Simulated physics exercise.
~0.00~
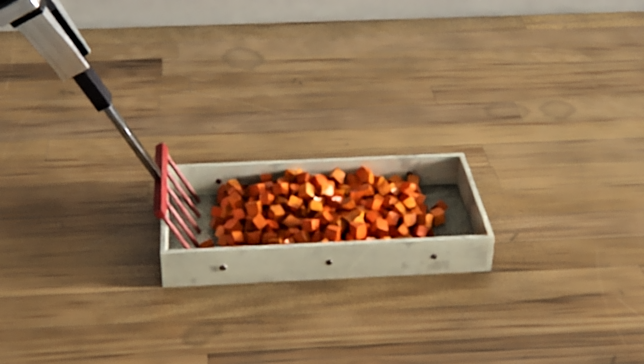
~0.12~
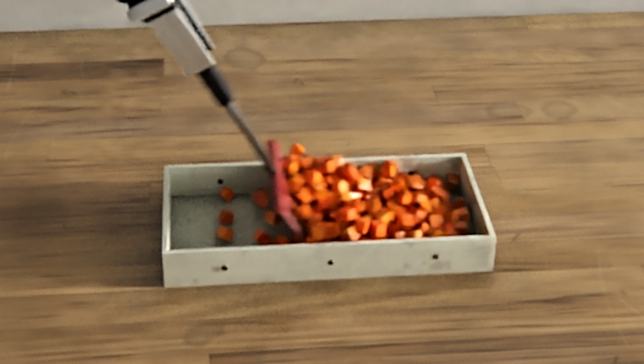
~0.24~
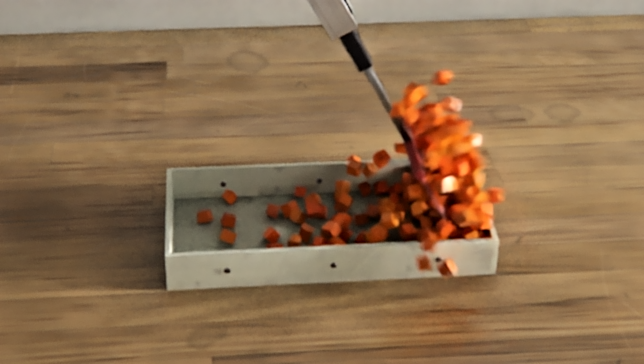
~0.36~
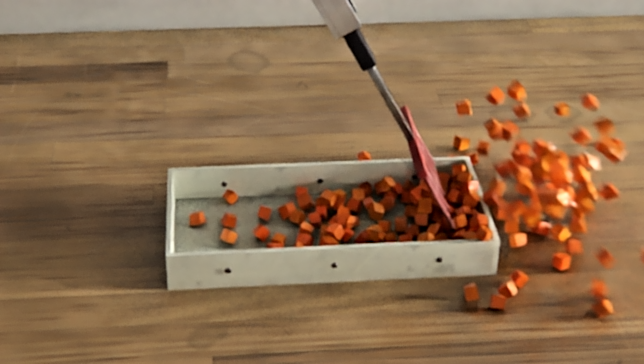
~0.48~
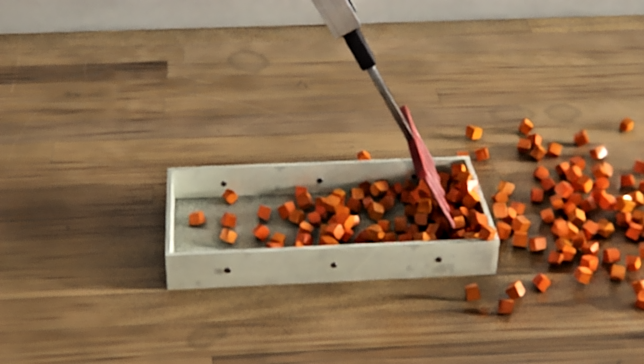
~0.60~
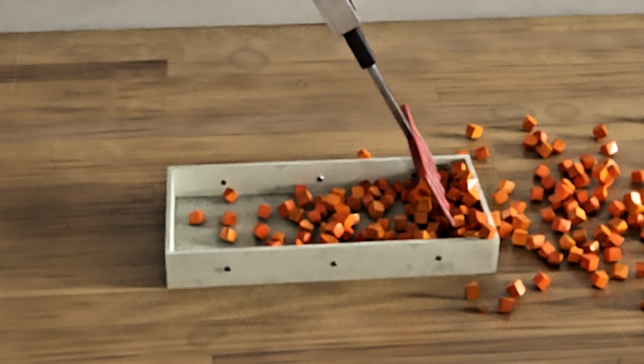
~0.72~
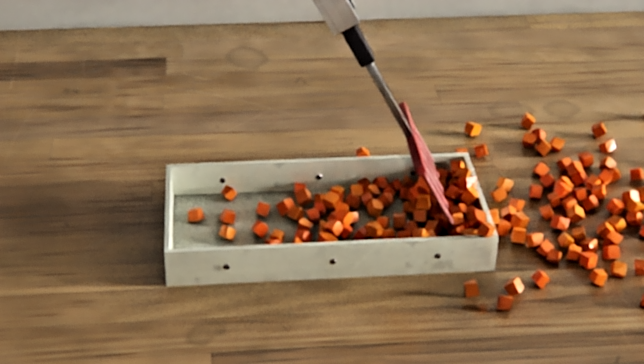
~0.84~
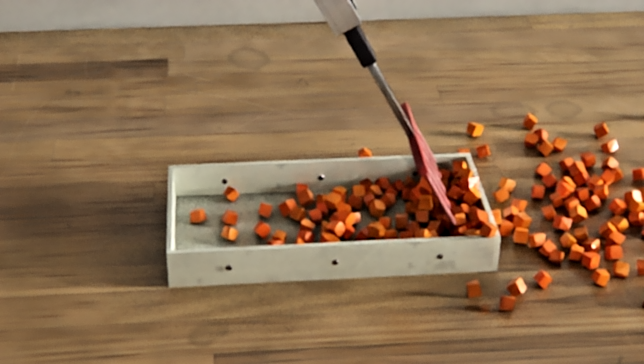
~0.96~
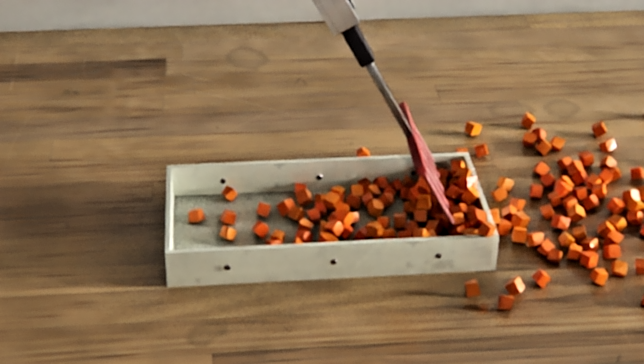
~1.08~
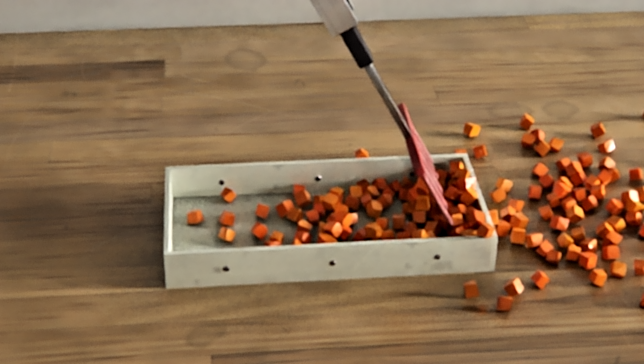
The clip opens on a shallow grey tray of orange vegetable dice on a wooden table, with a red rake held by a robot hand at the tray's left end. The rake sweeps right, bunching the dice into a heap and leaving a few stragglers behind. As it nears the right end, the heap surges upward and a burst of dice flies over the rim. They scatter across the table to the right while the rake stops inside the tray. At the end, the rake stays still, with many dice left around it and many others lying on the tabletop.
